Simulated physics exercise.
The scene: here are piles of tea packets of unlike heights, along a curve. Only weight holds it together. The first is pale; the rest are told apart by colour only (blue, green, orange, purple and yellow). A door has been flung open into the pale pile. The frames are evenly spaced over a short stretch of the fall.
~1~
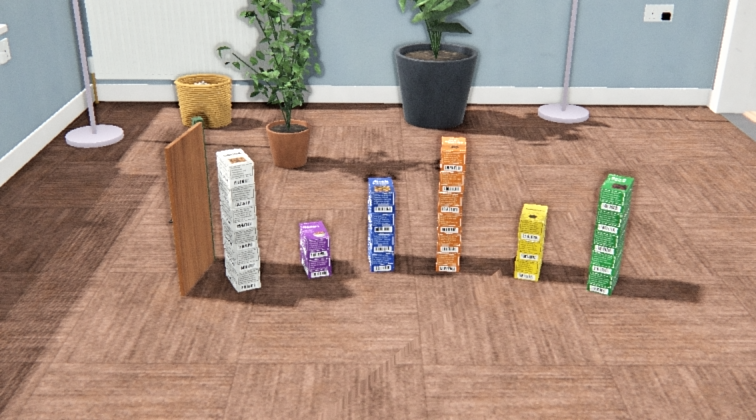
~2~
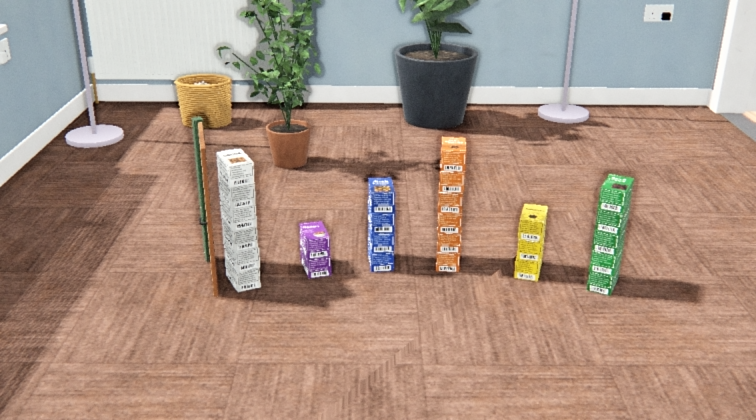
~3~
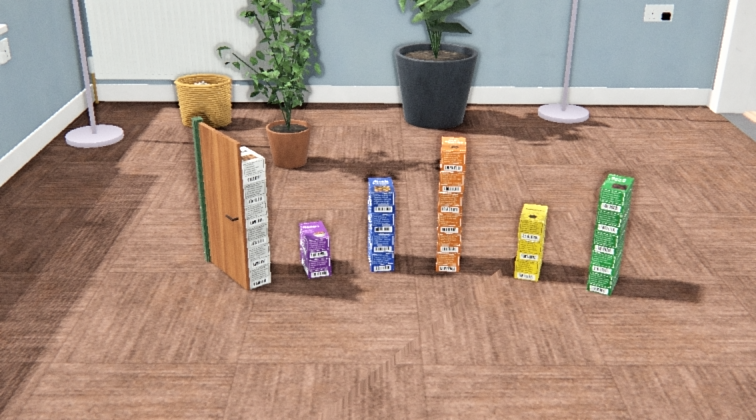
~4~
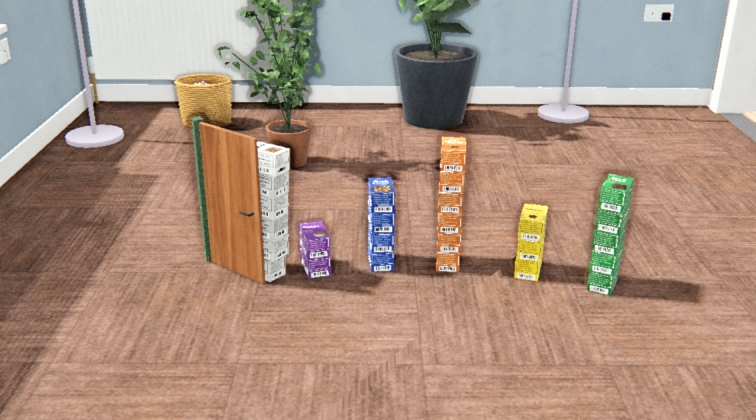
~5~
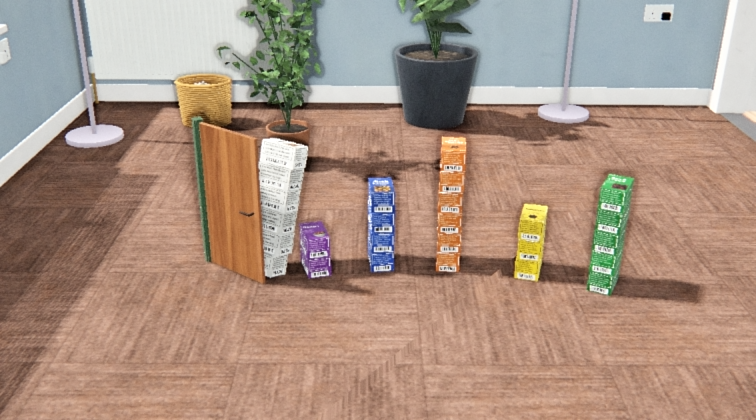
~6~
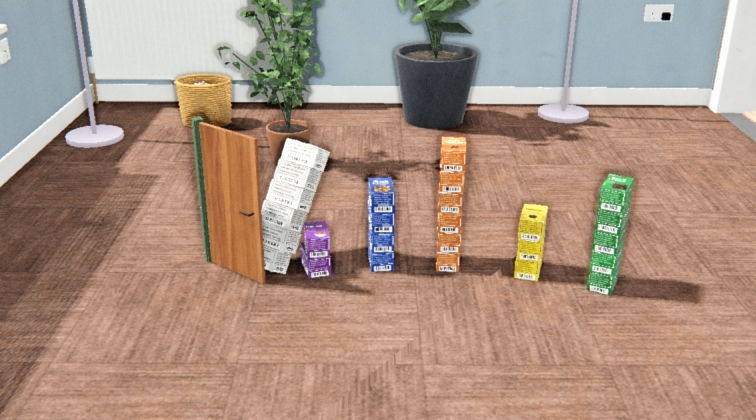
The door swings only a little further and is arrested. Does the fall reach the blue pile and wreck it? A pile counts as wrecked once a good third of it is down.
It survives.
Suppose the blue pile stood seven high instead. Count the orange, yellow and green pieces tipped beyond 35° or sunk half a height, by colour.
Down at the end: Orange 0, yellow 0, green 0.
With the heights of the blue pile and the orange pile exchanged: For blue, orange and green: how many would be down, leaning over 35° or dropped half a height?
The counts are blue 0, orange 0, green 0.
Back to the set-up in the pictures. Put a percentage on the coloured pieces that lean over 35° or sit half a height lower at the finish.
Roughly 5 per cent.
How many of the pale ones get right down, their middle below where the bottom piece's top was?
The count is 5.
Shortly afterwards, 6 of the pale pile down; none of the 4 blue packets down (0 of 20 in all colours); top blue packet unmoved; top purple packet a little from its place.
Next, 6 of the pale pile down; none of the 4 blue packets down (0 of 20 in all colours); top blue packet unmoved; top purple packet half its height from its place.
Some moments later, 6 of the pale pile down; none of the 4 blue packets down (0 of 20 in all colours); top blue packet unmoved; top purple packet tilted clearly.
Afterwards, 6 of the pale pile down; none of the 4 blue packets down (1 of 20 in all colours); top blue packet unmoved; top purple packet on its side.
In the end, 6 of the pale pile down; none of the 4 blue packets down (1 of 20 in all colours); top blue packet unmoved; top purple packet on its side. From the last view, middles, top blue packet near (381, 195), top purple packet near (356, 261).
